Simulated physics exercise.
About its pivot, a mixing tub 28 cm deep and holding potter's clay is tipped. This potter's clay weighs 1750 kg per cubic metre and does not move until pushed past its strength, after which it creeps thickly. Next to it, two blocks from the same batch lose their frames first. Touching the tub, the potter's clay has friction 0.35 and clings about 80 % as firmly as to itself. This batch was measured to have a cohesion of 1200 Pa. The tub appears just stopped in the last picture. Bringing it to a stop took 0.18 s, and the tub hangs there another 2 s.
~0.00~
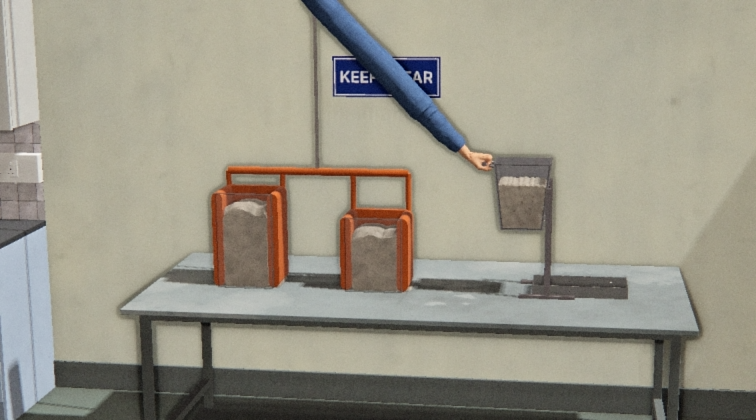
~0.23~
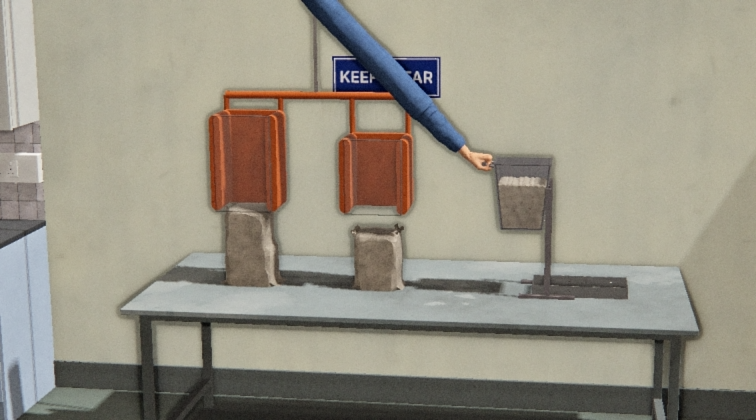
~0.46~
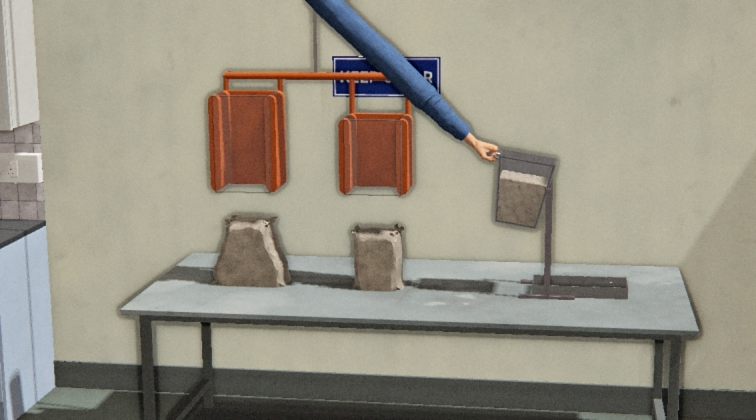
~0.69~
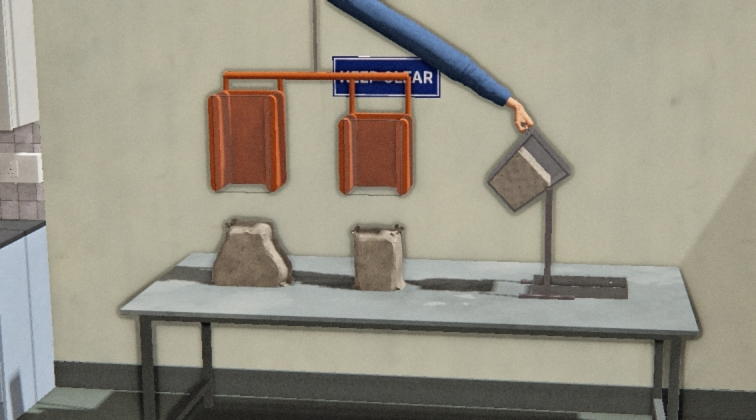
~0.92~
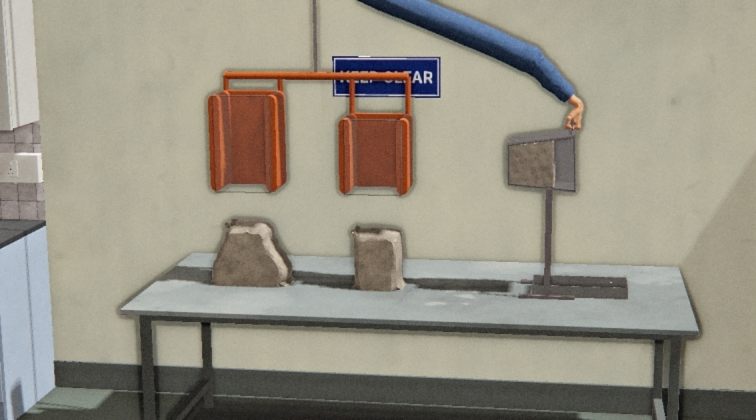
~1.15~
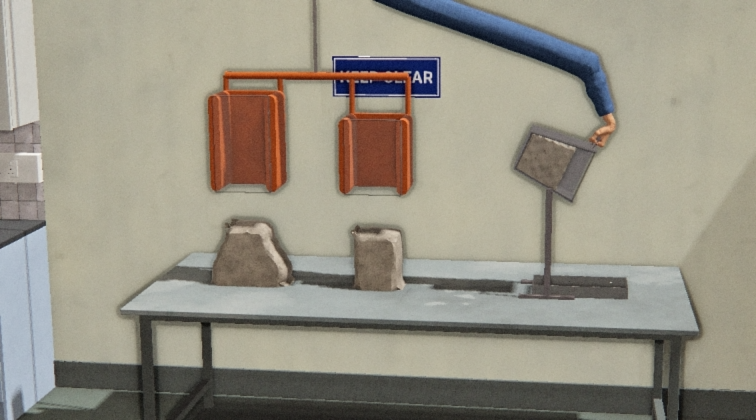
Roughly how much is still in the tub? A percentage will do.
I would say about 8 percent.
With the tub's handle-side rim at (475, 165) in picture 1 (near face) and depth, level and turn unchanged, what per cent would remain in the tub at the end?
Close to 12 per cent would still be in the tub.
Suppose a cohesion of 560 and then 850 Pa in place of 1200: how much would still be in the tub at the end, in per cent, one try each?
Try one gives 4 per cent, try two gives 7 per cent.
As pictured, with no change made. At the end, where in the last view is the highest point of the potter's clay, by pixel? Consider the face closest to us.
About (524, 162).
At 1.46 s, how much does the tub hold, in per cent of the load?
About 100 %.
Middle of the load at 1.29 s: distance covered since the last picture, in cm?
The change is near 2 cm.
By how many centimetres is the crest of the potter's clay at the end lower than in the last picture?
Roughly 11 cm.
By 1.29 s, the tub is at 113 degrees and holds 100 %.
By 1.46 s, the tub is at 113 degrees and holds 100 %.
By 1.63 s, the tub is at 113 degrees and holds 81 %.
By 1.80 s, the tub is at 113 degrees and holds 46 %.
By 3.15 s, at the end, the tub is at 113 degrees and holds 8 %.
